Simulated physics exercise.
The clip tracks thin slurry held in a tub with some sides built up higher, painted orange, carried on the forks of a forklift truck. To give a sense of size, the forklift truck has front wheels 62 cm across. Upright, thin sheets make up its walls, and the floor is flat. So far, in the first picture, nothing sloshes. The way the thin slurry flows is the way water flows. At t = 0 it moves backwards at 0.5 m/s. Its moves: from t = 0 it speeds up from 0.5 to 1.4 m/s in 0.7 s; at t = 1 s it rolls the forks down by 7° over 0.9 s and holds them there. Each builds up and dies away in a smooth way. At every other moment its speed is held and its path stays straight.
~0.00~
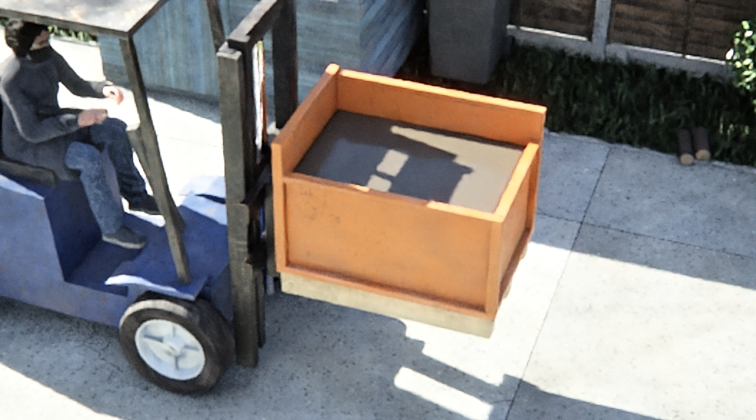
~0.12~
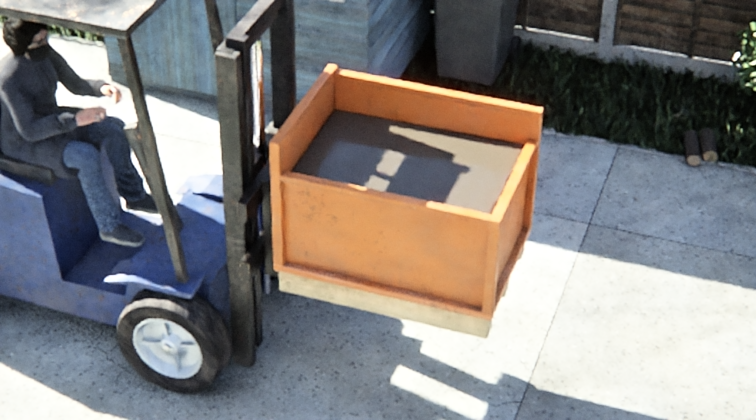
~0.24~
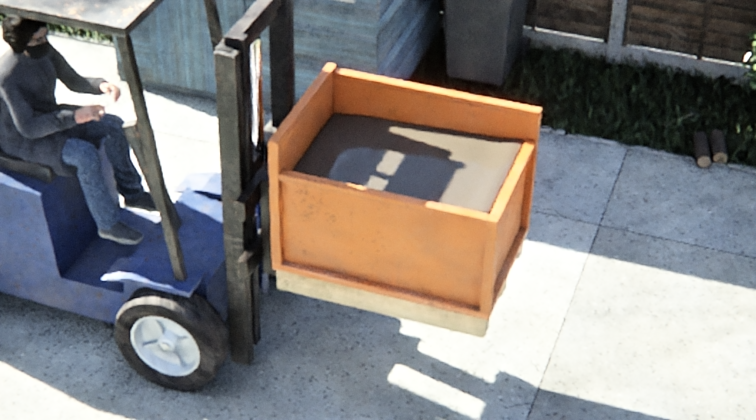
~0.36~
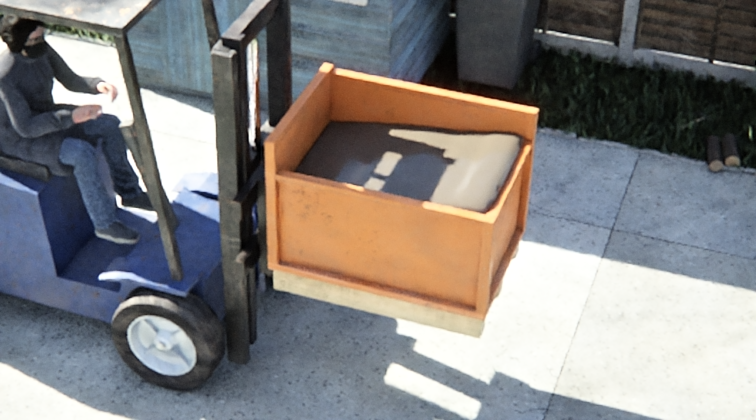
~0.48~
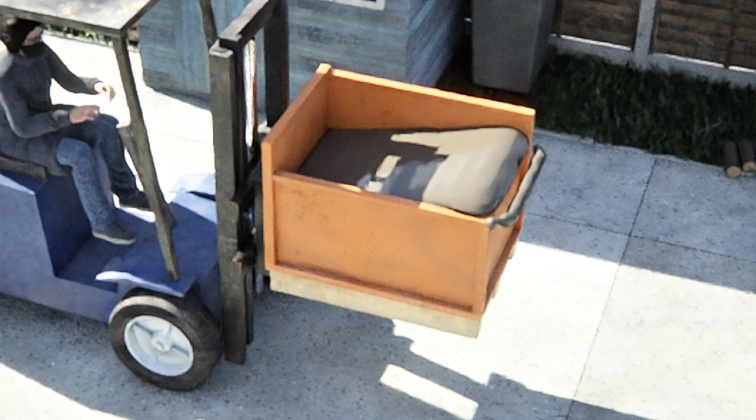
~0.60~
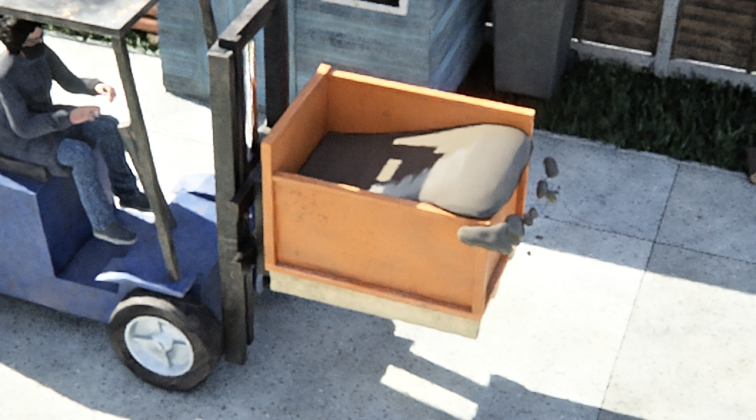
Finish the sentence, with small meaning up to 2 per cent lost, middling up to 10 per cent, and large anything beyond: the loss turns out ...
The loss turns out large.
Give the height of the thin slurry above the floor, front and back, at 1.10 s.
I'd say some 46 centimetres in front and some 60 centimetres behind.
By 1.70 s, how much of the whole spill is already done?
I'd say some 30 percent by then.
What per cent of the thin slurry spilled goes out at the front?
Share: Around 90%.
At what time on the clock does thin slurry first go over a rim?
It first spills at close to 0.7 s.
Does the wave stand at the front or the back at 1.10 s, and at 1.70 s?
It leans to the rear end, then to the forward end.
Then, 1.10 s in, it stands 60 cm high behind and 45 cm in front; 4 per cent has gone over the front.
Then, 1.70 s in, it stands 39 cm high behind and 62 cm in front; 4 per cent has gone mostly over the front, some over the near side.
Then, 2.40 s in, it stands 41 cm high behind and 49 cm in front; 12 per cent has gone over the front.
Then, 4.89 s in, 15 per cent has gone over the front, 56 of 382 litres.
